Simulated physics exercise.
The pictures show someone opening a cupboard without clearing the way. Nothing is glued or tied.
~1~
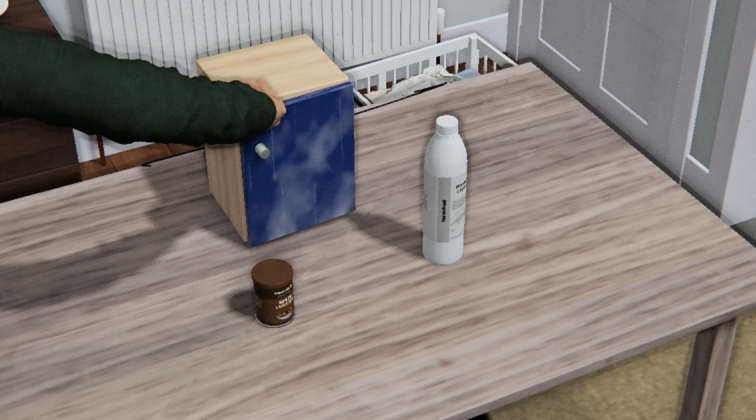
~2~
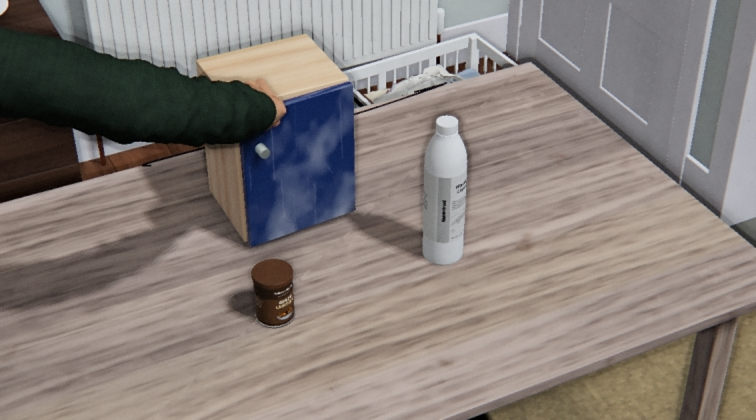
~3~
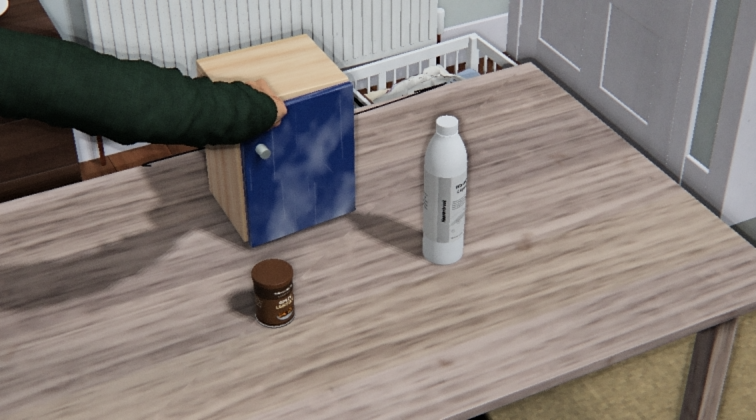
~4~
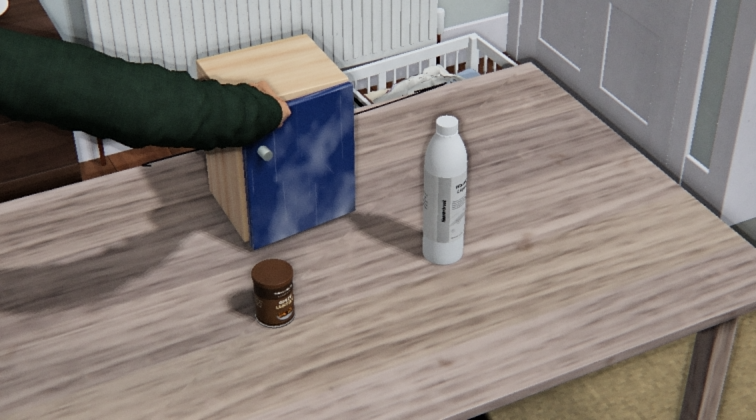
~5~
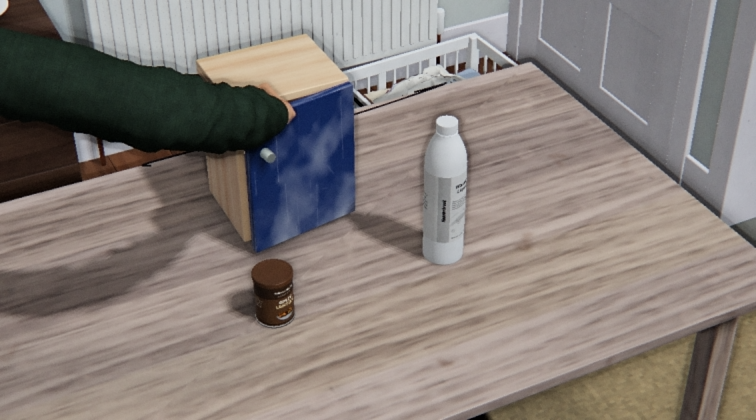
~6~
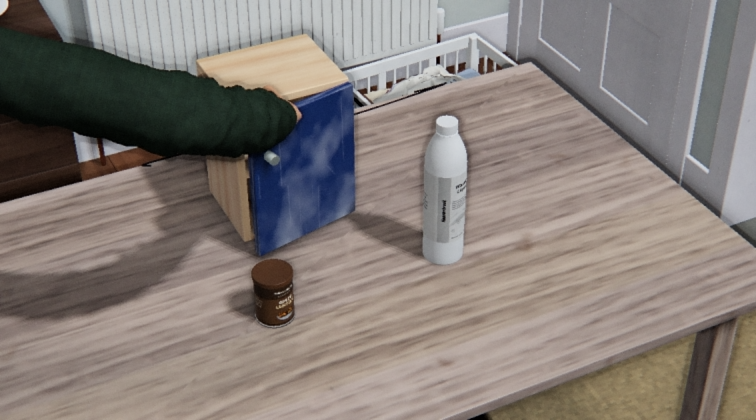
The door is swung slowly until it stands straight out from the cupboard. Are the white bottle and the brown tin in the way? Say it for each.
In the end the white bottle escapes contact, the brown tin escapes contact.
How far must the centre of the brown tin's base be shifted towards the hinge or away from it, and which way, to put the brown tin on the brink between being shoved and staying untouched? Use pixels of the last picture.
A shift of 28 pixels, going up.
Then, 1.34 s past the last view, door 56° open; white bottle at rest near (445, 190); brown tin at rest near (274, 294).
Finally, the white bottle stays untouched, near (445, 190); the brown tin stays untouched, near (274, 294).
